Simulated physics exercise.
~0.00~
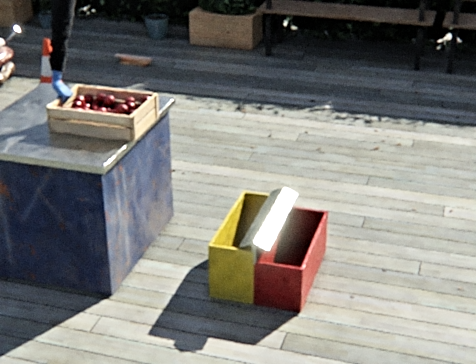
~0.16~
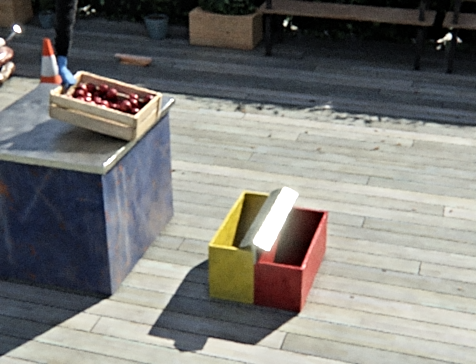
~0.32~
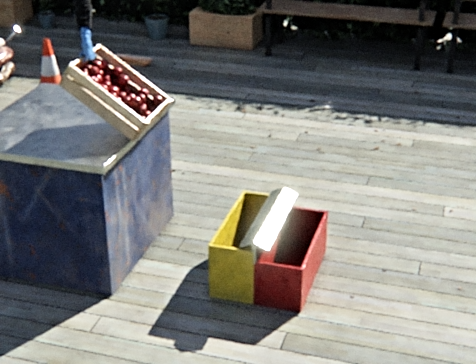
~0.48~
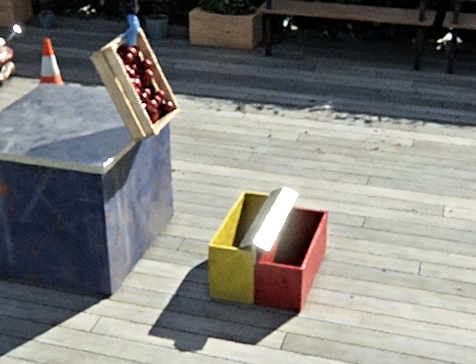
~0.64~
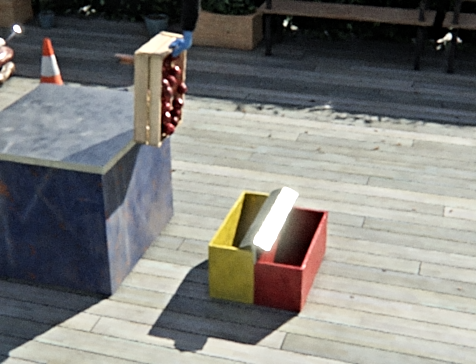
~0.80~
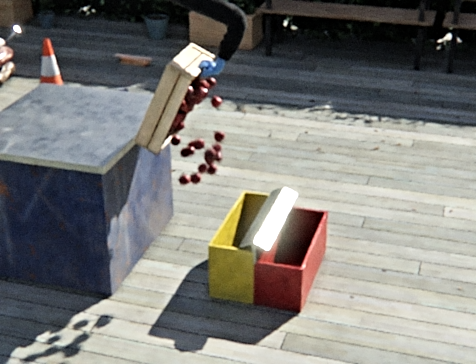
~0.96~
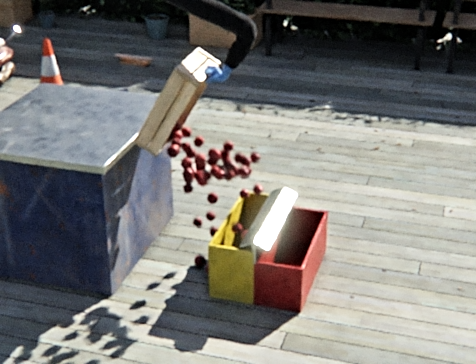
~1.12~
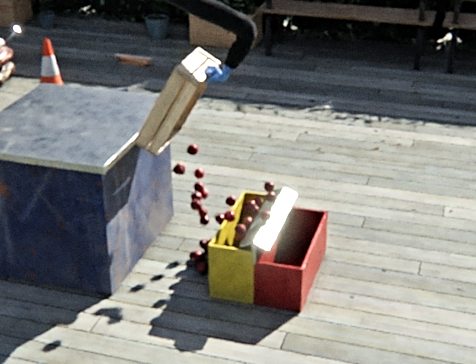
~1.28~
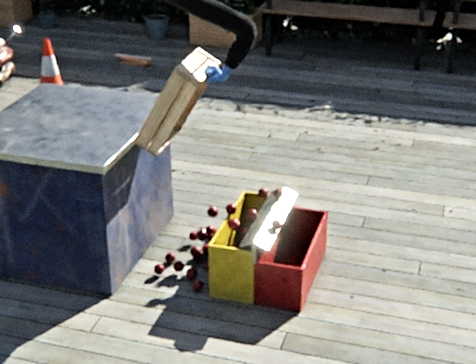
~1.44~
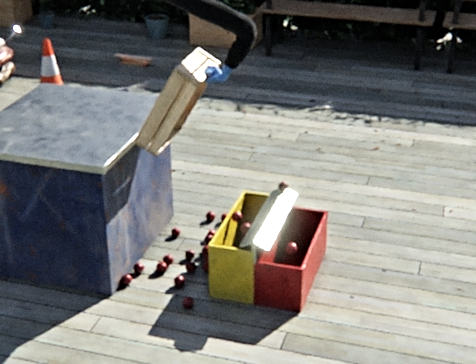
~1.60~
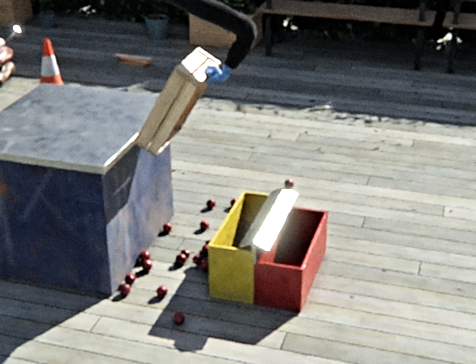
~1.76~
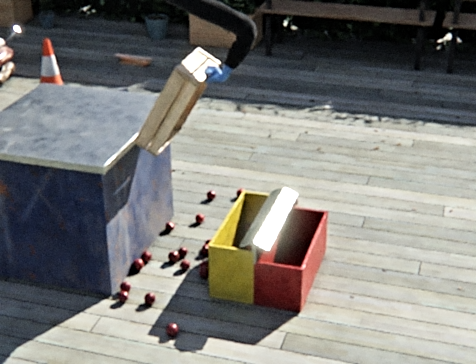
On a sunlit deck, a hand tips a wooden crate, spilling red apples around a yellow tote.
